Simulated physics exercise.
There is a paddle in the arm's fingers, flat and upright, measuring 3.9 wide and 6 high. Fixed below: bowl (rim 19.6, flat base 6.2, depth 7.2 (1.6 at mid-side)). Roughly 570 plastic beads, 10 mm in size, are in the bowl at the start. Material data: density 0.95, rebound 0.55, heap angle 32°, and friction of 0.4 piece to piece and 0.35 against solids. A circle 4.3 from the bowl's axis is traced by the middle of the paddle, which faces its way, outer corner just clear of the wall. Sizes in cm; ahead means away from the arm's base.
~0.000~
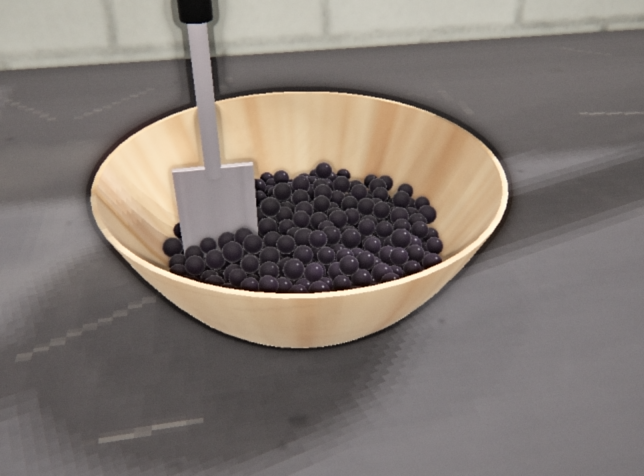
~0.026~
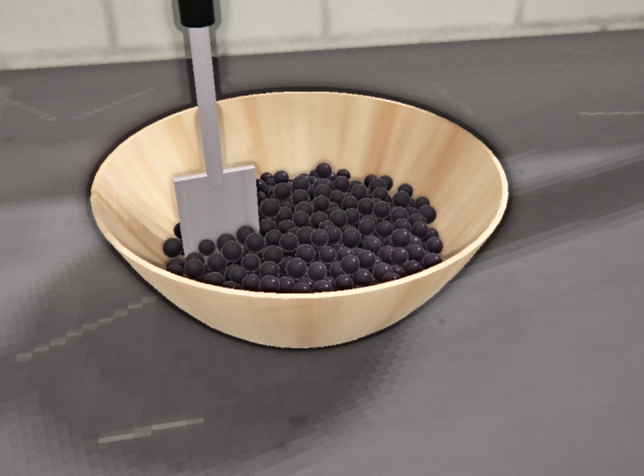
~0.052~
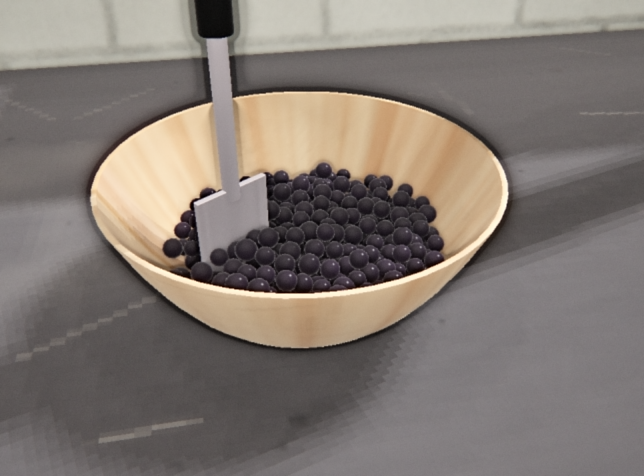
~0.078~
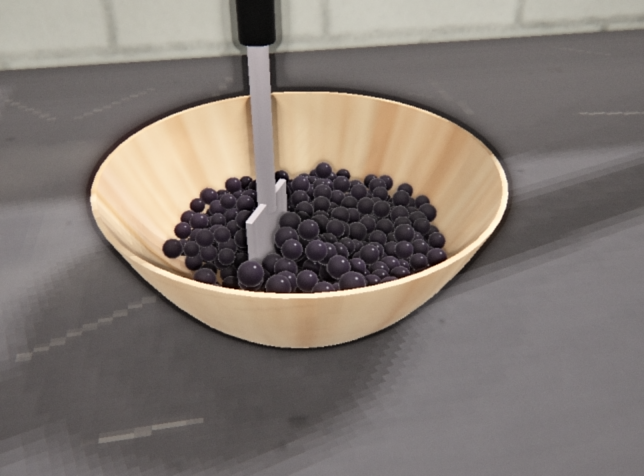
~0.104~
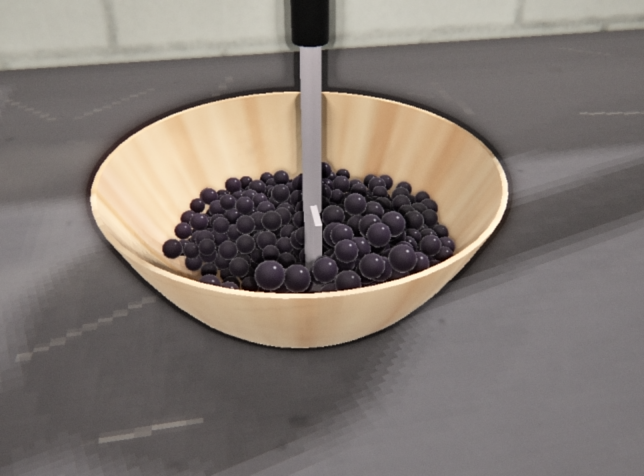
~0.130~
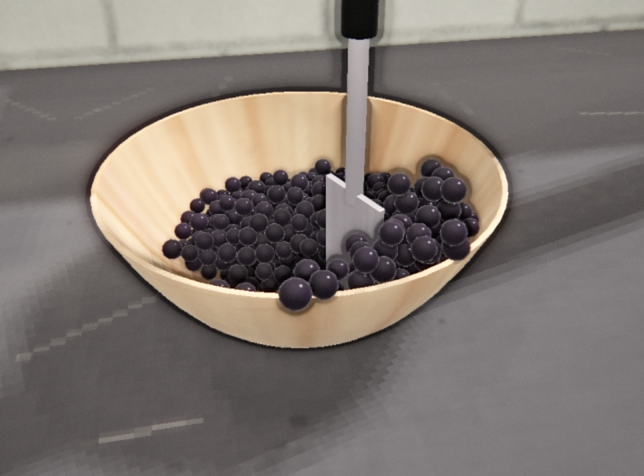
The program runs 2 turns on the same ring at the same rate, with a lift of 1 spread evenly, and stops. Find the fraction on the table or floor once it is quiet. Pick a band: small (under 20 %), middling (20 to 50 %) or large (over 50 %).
Middling.
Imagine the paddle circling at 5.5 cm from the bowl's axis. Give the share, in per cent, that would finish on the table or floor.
That would make it around 20 percent.
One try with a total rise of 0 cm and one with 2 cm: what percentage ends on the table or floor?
Estimates: 40 % then 25 %.
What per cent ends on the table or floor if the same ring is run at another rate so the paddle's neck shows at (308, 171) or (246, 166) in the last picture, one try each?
Some 15 and 0 per cent.
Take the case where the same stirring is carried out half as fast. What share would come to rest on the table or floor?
Estimate: Near 0 in a hundred.
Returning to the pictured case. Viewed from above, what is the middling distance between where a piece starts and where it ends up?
Around 10 centimetres.
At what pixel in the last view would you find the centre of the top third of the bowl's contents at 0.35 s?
Near (181, 186).
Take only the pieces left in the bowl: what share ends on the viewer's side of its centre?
Close to 50 in a hundred.
After 0.35 s, 349° round, highest piece 12 above the table; 455 in the bowl, 52 on the table or floor, 63 in flight or on the tool.
After 0.58 s, 222° round, highest piece 10 above the table; 417 in the bowl, 141 on the table or floor, 12 in flight or on the tool.
After 0.89 s, 0° round, highest piece 6 above the table; 407 in the bowl, 162 on the table or floor, 1 in flight or on the tool.
After 1.59 s, 0° round, highest piece 6 above the table; 407 in the bowl, 163 on the table or floor.
At rest, 407 in the bowl, 163 on the table or floor. That is 29 % on the table or floor.
